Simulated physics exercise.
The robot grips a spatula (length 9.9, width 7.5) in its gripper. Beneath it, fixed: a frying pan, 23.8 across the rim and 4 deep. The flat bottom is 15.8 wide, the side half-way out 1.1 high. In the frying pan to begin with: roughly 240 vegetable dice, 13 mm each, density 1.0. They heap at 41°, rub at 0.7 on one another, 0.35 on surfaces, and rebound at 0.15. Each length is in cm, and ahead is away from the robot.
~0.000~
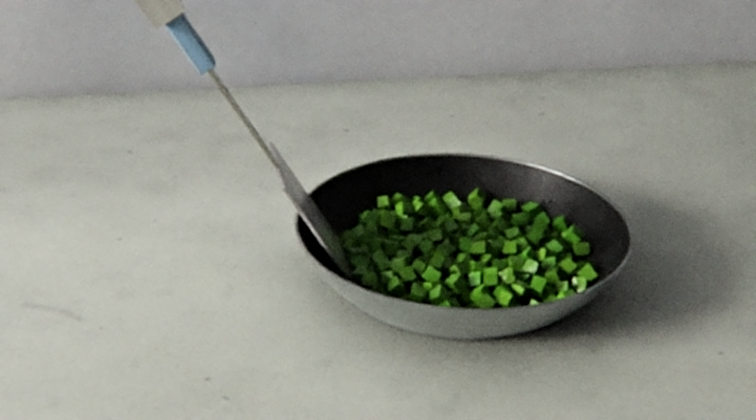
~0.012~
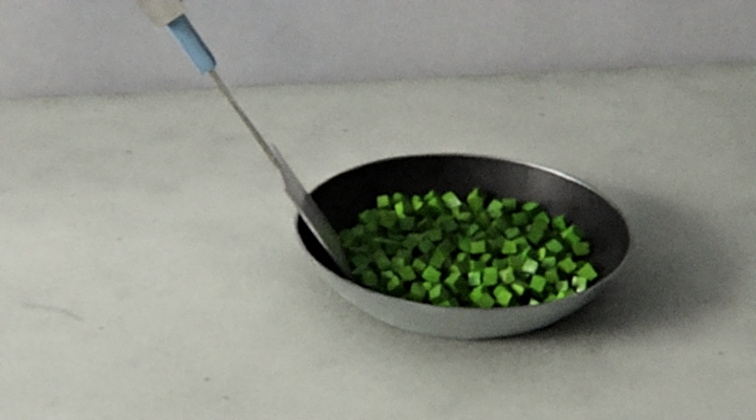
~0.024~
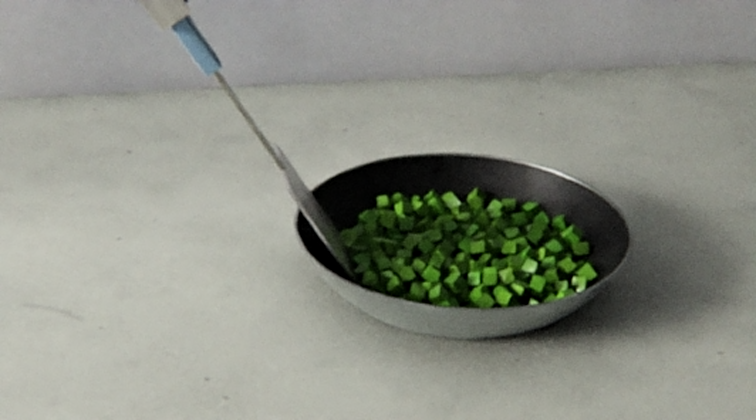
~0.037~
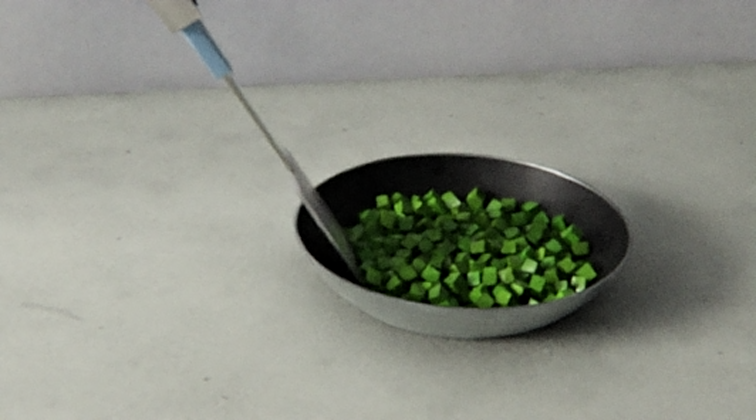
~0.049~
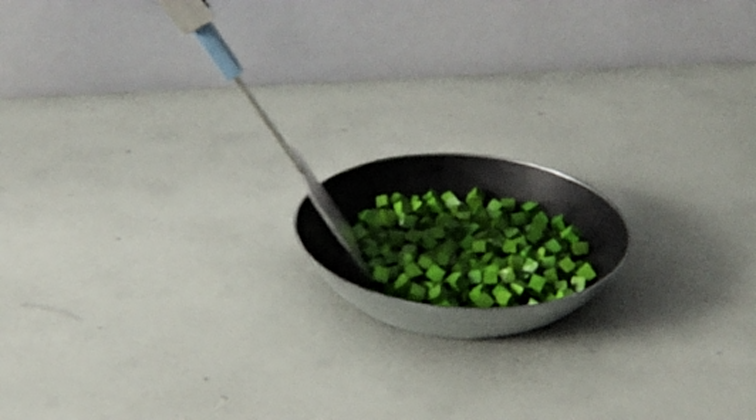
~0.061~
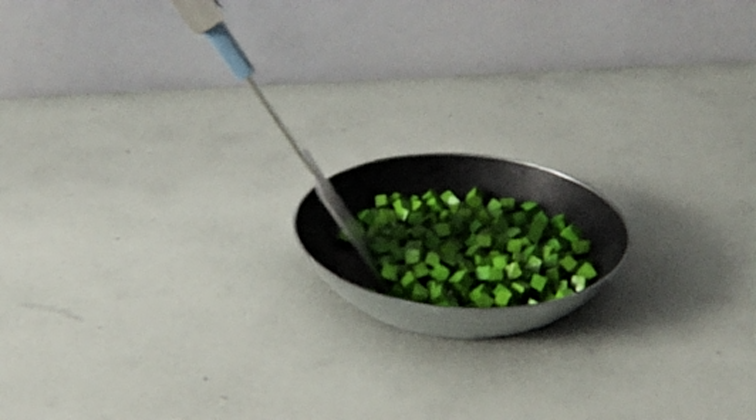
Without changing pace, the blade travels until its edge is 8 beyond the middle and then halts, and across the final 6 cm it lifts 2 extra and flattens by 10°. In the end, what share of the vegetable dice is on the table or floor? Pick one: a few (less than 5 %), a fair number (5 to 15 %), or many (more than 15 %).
Many, more than 15 %.
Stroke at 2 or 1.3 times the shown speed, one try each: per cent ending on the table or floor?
About 40 and 30 per cent.
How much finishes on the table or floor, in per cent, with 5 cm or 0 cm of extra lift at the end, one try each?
First try about 20 %, second try about 20 %.
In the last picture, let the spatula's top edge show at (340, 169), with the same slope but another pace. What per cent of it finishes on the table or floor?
Roughly 40 per cent.
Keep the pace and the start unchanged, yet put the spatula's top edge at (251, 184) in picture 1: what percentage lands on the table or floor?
I'd estimate close to 15 per cent.
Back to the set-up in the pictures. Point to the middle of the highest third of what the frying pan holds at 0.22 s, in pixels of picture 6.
I'd say close to (583, 222).
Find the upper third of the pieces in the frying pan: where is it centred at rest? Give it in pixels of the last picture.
The centre sits at about (577, 228).
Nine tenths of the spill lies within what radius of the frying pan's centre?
About 20 cm from the centre.
After 0.14 s, sloping 59°, highest piece 5 above the table; 236 in the frying pan.
After 0.22 s, sloping 55°, highest piece 7 above the table; 223 in the frying pan, 13 on the blade or in flight.
After 0.46 s, sloping 49°, highest piece 5 above the table; 178 in the frying pan, 57 on the table or floor, 1 on the blade or in flight.
After 1.51 s, sloping 49°, highest piece 5 above the table; 178 in the frying pan, 58 on the table or floor.
At rest, 178 in the frying pan, 58 on the table or floor. That is 25 % on the table or floor.
